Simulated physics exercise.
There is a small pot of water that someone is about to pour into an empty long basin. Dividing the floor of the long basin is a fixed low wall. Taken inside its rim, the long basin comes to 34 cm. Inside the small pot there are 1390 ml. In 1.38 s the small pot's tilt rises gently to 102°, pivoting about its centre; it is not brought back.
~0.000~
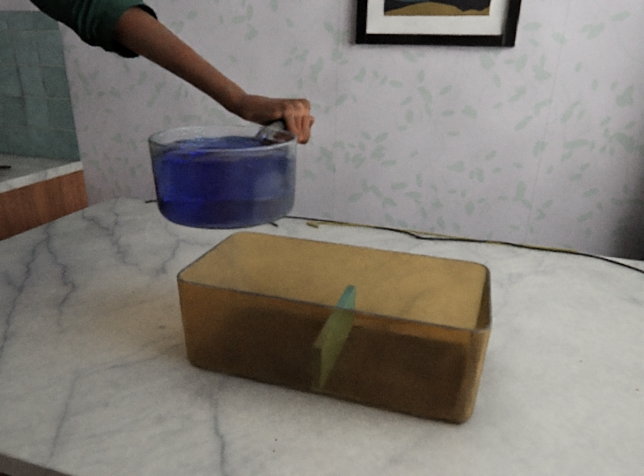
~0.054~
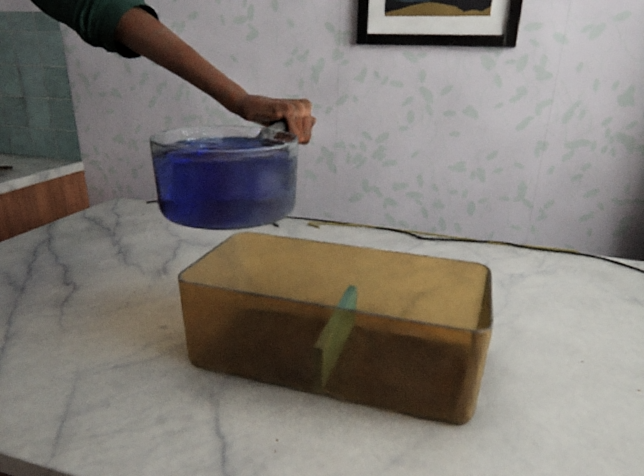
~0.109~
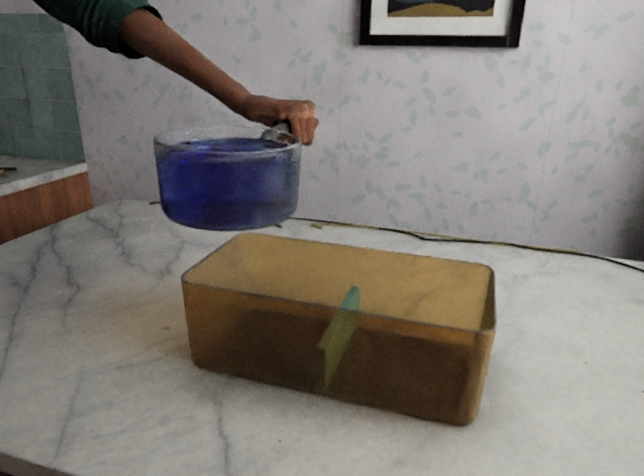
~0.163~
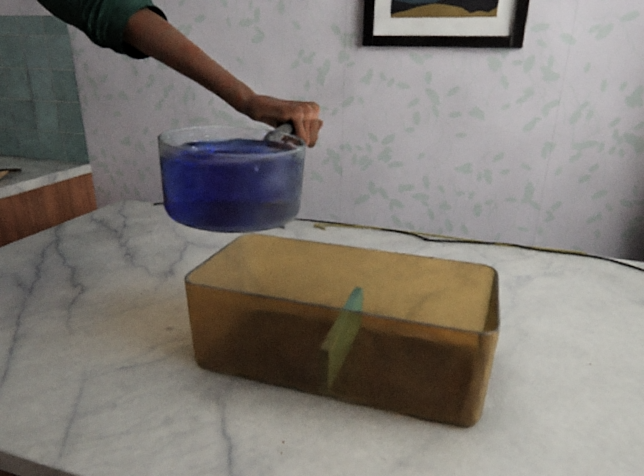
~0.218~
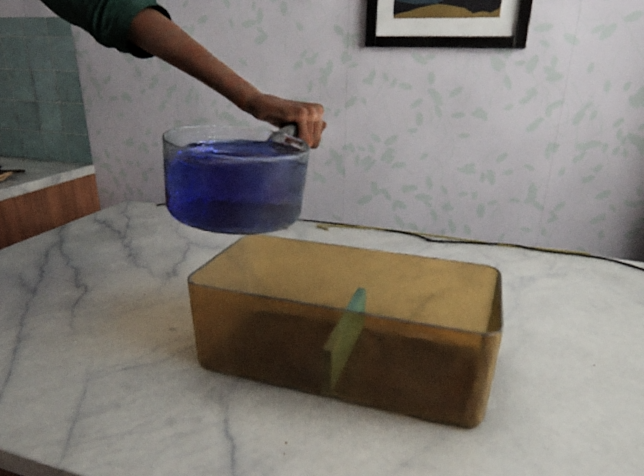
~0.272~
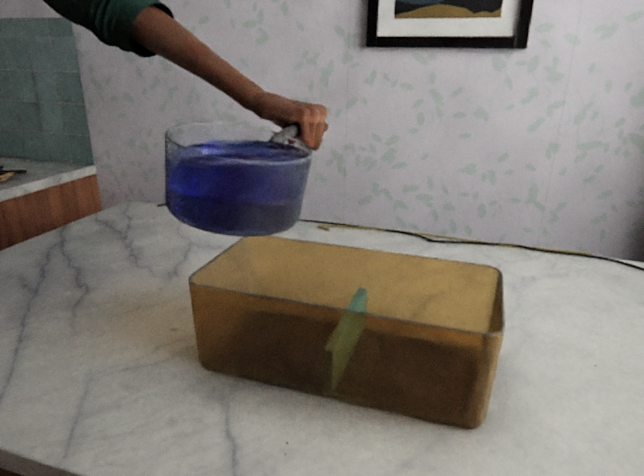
A glass pot of blue water, held by a hand above an empty amber basin with a small upright divider, drifted slightly right and tilted gently, its right side dipping a little lower.
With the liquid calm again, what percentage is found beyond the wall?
Beyond the wall there is roughly 55 percent.
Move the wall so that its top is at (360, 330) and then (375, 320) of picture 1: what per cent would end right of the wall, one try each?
I'd put it at about 30 per cent for the first and about 5 per cent for the second.
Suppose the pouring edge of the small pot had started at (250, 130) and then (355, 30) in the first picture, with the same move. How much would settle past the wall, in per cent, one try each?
10 per cent first, 90 per cent second.
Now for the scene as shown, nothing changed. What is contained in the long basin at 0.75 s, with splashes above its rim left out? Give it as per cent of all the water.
Near 16 in a hundred.
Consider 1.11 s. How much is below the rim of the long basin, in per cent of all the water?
Around 80 parts in a hundred.
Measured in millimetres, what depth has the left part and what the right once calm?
Depths at rest: Left around 24 mm, right around 30 mm.
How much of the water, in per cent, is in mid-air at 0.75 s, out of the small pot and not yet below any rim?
22 %.
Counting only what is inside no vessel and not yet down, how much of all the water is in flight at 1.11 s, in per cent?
Some 5 % is up in the air.
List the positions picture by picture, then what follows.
It leans 0°; its right rim is at (291, 143); the water meets the walls at (169, 143) and (291, 153); the long basin's rim runs from (208, 253) to (490, 296); the wall's top is at (337, 314), in the first picture.
It leans 0°; its right rim is at (292, 144); the water meets the walls at (170, 143) and (293, 154), in the second picture.
It leans 2°; its right rim is at (296, 147); the water meets the walls at (174, 144) and (296, 155), in the third picture.
It leans 3°; its right rim is at (300, 150); the water meets the walls at (179, 145) and (300, 157), in the fourth picture.
It leans 6°; its right rim is at (304, 155); the water meets the walls at (181, 146) and (303, 157), in the fifth picture.
It leans 9°; its right rim is at (307, 160); the water meets the walls at (183, 147) and (307, 158), in the sixth picture.
Then, 0.75 s in, the tilt is 58° and 63 per cent is still to pour, 3 is left of the wall and 12 right of it.
Then, 1.11 s in, the tilt is 93° and 14 per cent is still to pour, 26 is left of the wall and 54 right of it.
Then, 1.48 s in, the tilt is 102° and 1 per cent is still to pour, 43 is left of the wall and 55 right of it.
Then, 1.88 s in, the tilt is 102° and 0 per cent is still to pour, 45 is left of the wall and 55 right of it.
Finally, 45 per cent lies left of the wall, 55 right of it and 0 outside.
